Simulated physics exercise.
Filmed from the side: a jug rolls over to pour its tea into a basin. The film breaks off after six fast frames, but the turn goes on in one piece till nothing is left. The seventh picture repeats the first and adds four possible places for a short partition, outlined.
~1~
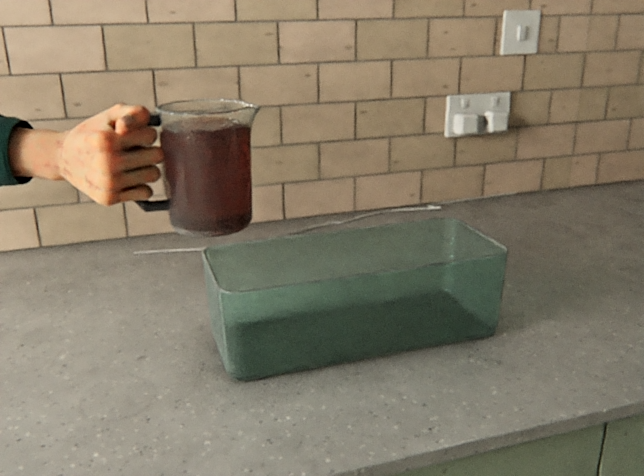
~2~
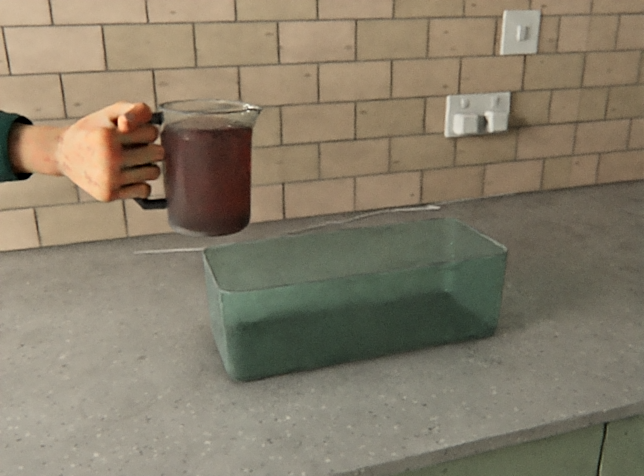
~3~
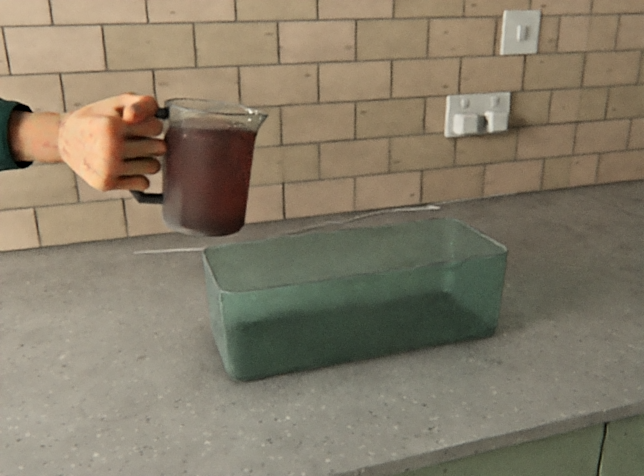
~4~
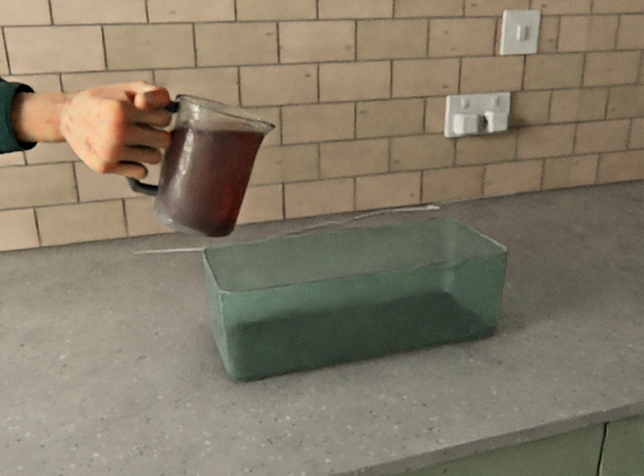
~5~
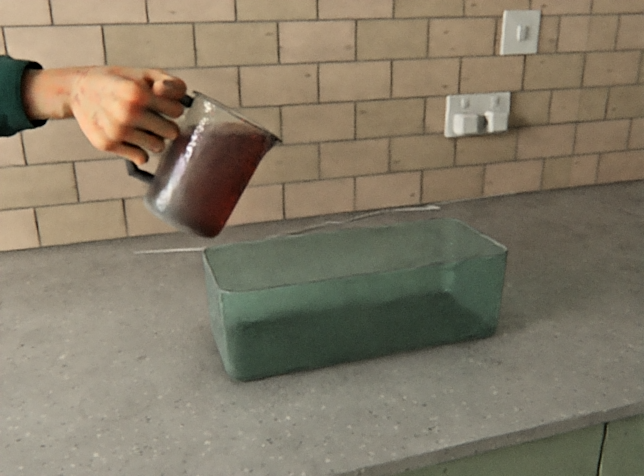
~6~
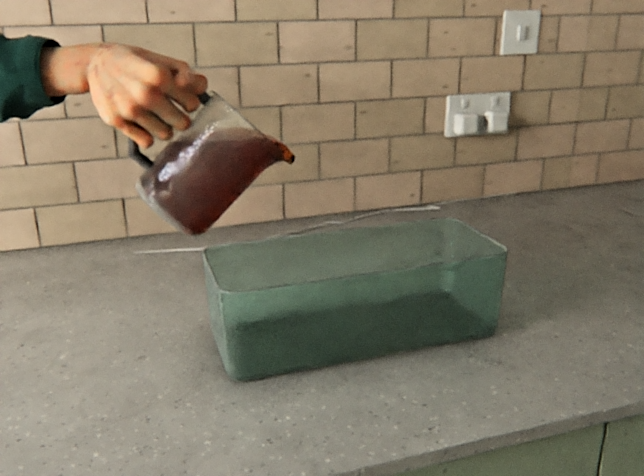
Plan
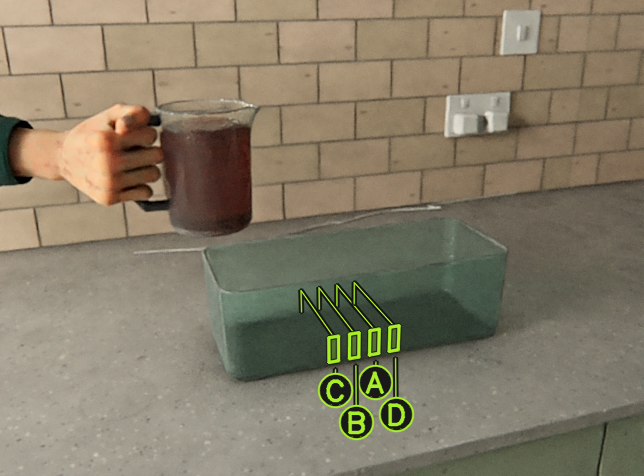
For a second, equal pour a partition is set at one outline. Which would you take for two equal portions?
The answer is position B.
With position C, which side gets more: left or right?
The right side.
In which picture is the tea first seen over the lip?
Picture 6.
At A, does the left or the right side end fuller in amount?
The left side.
On the marked copy, A at (375, 361); B at (355, 365); C at (335, 369); D at (395, 358).
If A is chosen, about 84 % ends left of the wall and 14 % right of it.
If B is chosen, about 51 % ends left of the wall and 49 % right of it.
If C is chosen, about 11 % ends left of the wall and 89 % right of it.
If D is chosen, about 85 % ends left of the wall and 12 % right of it; 3 % is lost outside.
